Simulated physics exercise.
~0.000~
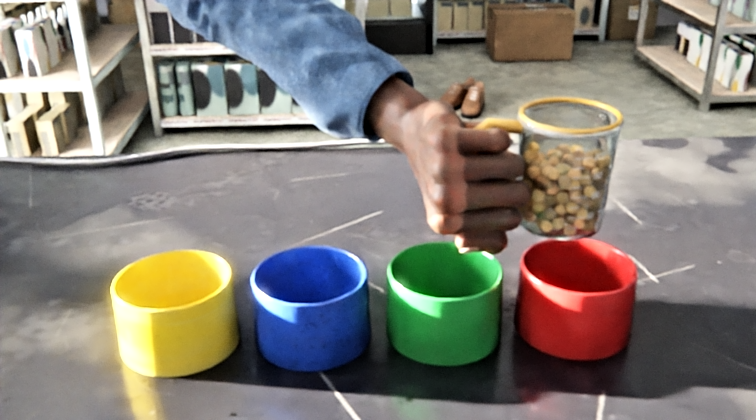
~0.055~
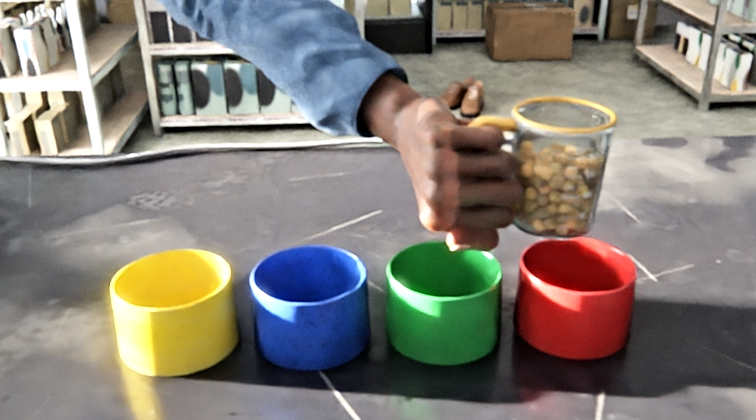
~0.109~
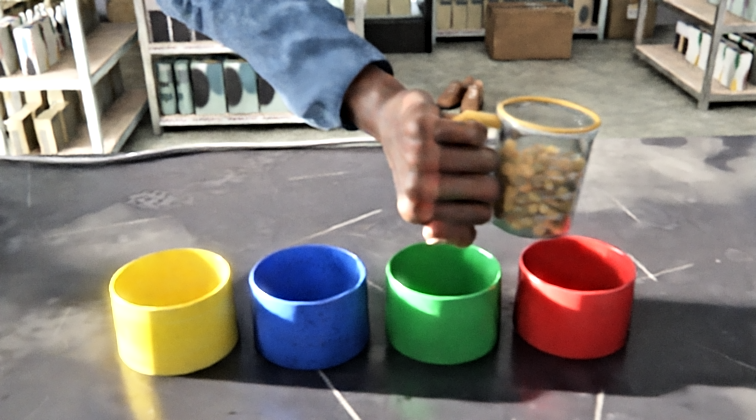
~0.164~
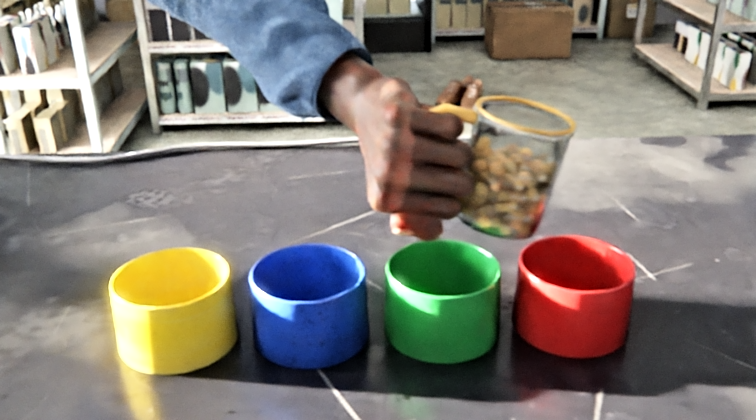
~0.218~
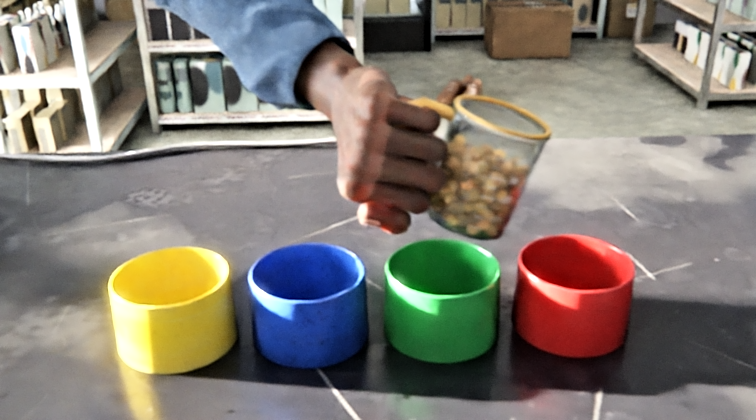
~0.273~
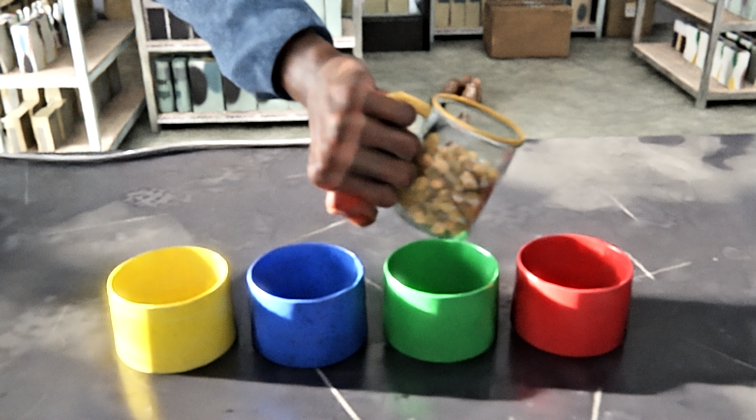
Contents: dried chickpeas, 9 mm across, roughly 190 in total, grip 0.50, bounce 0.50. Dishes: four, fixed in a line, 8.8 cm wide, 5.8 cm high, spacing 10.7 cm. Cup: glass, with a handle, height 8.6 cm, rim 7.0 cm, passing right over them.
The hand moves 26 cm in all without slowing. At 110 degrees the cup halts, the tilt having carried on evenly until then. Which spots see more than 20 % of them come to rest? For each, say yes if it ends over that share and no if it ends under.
In order: Red dish: I think it's going to gather a fifth or less of the pieces; blue dish: I think it's going to gather in excess of a fifth of the pieces; green dish: I think it's going to gather a fifth or less of the pieces; yellow dish: I think it's going to gather a fifth or less of the pieces; counter: I think it's going to gather a fifth or less of the pieces.
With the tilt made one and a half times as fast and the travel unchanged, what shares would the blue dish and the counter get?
Then the blue dish would get 100 and the counter 0.
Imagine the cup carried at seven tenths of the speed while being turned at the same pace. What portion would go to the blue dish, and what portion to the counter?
Shares: Blue 100, counter 0.
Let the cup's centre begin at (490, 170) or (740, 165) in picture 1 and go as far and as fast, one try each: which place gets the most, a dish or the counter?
The biggest share lands on yellow the first time and on green the second time.
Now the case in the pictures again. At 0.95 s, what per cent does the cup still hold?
Somewhere close to 100 percent.
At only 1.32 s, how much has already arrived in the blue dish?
It works out to some 45 per cent.
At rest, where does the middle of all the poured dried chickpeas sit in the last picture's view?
I'd say roughly (308, 310).
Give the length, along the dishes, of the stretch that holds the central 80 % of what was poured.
5 cm.
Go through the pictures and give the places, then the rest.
Cup at (565, 169), tilt 0 degrees, lip at (618, 114), moved 0.0 cm; middle of the pieces at (566, 190); red dish at (579, 265); green dish at (445, 270); blue dish at (310, 274); yellow dish at (173, 279), in the first frame.
Cup at (557, 169), tilt 1 degrees, lip at (612, 114), moved 0.5 cm; middle of the pieces at (559, 189), in the second frame.
Cup at (539, 169), tilt 5 degrees, lip at (596, 117), moved 1.9 cm; middle of the pieces at (539, 189), in the third frame.
Cup at (511, 169), tilt 11 degrees, lip at (572, 122), moved 3.9 cm; middle of the pieces at (509, 189), in the fourth frame.
Cup at (483, 169), tilt 17 degrees, lip at (547, 128), moved 6.0 cm; middle of the pieces at (480, 189), in the fifth frame.
Cup at (454, 169), tilt 22 degrees, lip at (521, 134), moved 8.1 cm; middle of the pieces at (449, 189); red dish at (575, 262); green dish at (442, 266); blue dish at (307, 271); yellow dish at (169, 276). Its pace works out near 105 degrees a second; the hand travels 38 cm a second, in the sixth frame.
After 0.68 s, tilt 65 degrees; cup holds 100 %.
Then, at 0.95 s, tilt 93 degrees; cup holds 100 %.
After 1.32 s, tilt 110 degrees; cup holds 55 %, blue 45 %.
In the end, at 2.5 s, red 0 %, blue 100 %, green 0 %, yellow 0 %, counter 0 %.
